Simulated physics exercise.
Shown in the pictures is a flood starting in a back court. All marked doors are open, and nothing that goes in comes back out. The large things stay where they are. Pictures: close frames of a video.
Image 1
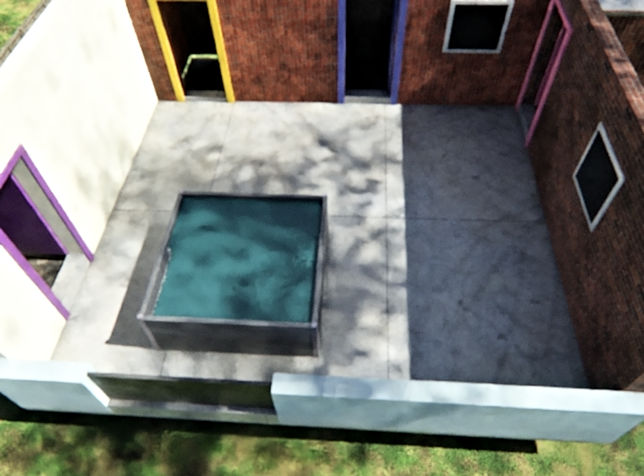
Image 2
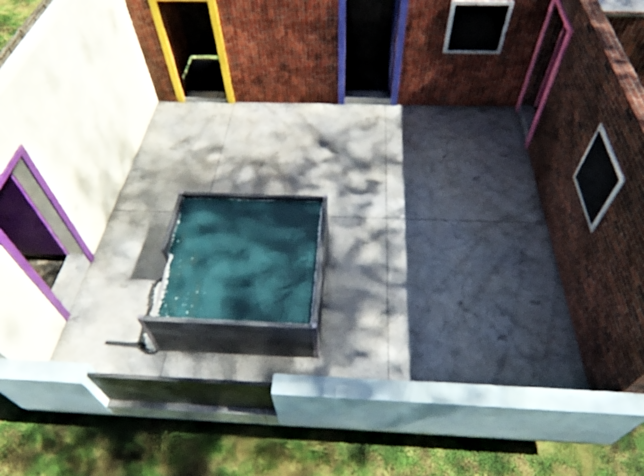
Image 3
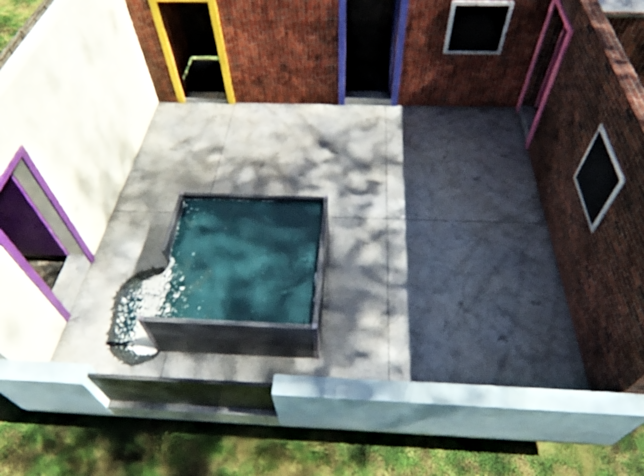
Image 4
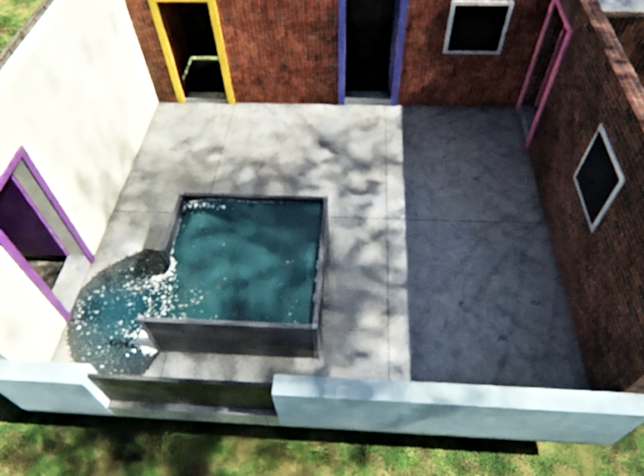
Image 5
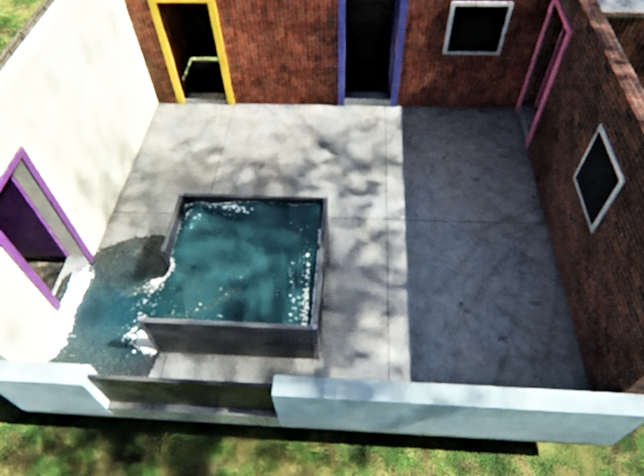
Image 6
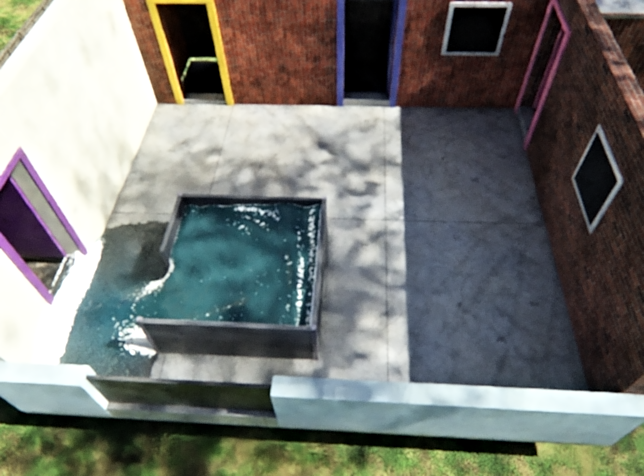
A paved back court, seen from high above by a still camera, lies between a white wall on the left, brick walls behind and right, and a low pale wall in front. A square, dark-rimmed tank of teal water stands left of centre, near a purple-edged doorway. Water pours from the tank's left side, spreads foaming across the paving to the white wall, and ripples form inside the tank.
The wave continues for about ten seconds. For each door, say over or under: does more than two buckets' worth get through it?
As I see it, yellow door: Above two buckets; purple door: Above two buckets; blue door: Two buckets at most; pink door: Two buckets at most.
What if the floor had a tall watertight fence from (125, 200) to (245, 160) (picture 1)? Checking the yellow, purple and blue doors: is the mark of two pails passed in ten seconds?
Result: Yellow door remains below; purple door ends up above; blue door remains below.
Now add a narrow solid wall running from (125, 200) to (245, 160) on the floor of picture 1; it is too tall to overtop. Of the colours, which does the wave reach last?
Observed: The one in pink.
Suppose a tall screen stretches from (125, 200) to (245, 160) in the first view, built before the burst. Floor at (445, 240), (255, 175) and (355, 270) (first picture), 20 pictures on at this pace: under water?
Point by point: First not reached, second submerged, third not reached.
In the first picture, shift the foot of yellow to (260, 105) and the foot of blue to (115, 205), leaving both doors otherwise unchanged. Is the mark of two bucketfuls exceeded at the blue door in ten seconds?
Note: Blue one comes out below.
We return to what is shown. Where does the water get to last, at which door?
That is the door marked pink.
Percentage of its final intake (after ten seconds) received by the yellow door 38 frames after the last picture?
Near 75 in a hundred.
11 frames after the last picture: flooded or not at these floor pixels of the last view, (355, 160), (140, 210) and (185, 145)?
In that order the points end up high and dry, soaked and soaked.
A moment on, water covers 10 % of the floor; the yellow door not reached, the purple door over two buckets in, the blue door not reached, the pink door not reached.
Next, water covers 25 % of the floor; the yellow door not reached, the purple door far over two buckets in, the blue door not reached, the pink door not reached.
Then, water covers 50 % of the floor; the yellow door over two buckets in, the purple door far over two buckets in, the blue door not reached, the pink door not reached.
Later, water covers 80 % of the floor; the yellow door far over two buckets in, the purple door far over two buckets in, the blue door wet at the sill, nothing in, the pink door wet at the sill, nothing in.
In the end, water covers 95 % of the floor; the yellow door far over two buckets in, the purple door far over two buckets in, the blue door wet at the sill, nothing in, the pink door wet at the sill, nothing in.
